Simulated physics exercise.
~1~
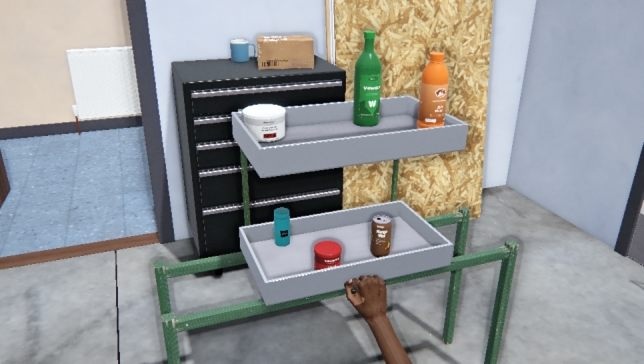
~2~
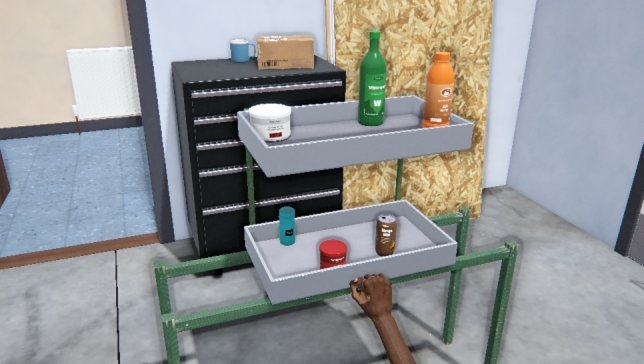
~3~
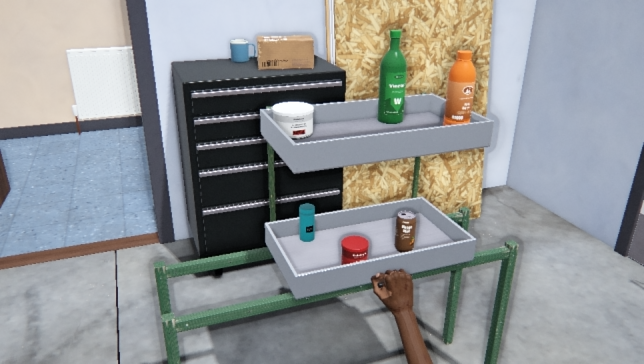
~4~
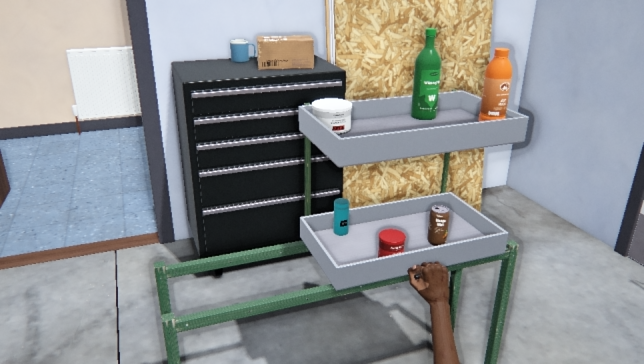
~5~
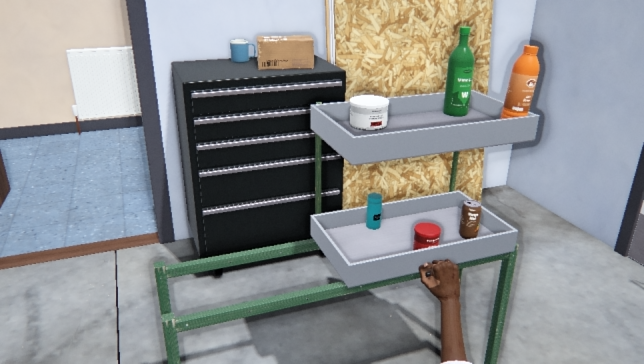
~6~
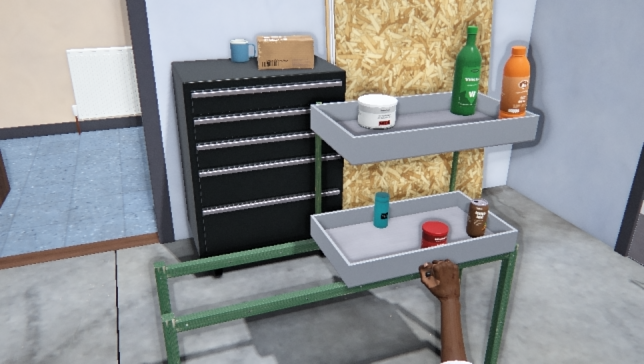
In the video, a hand moves a two-tier gray tray rack rightward along green rails until it stops at the right; the white tub, green bottle, turquoise shaker, red tin and brown can slide slightly right on their trays, staying upright, while the orange bottle keeps its place.
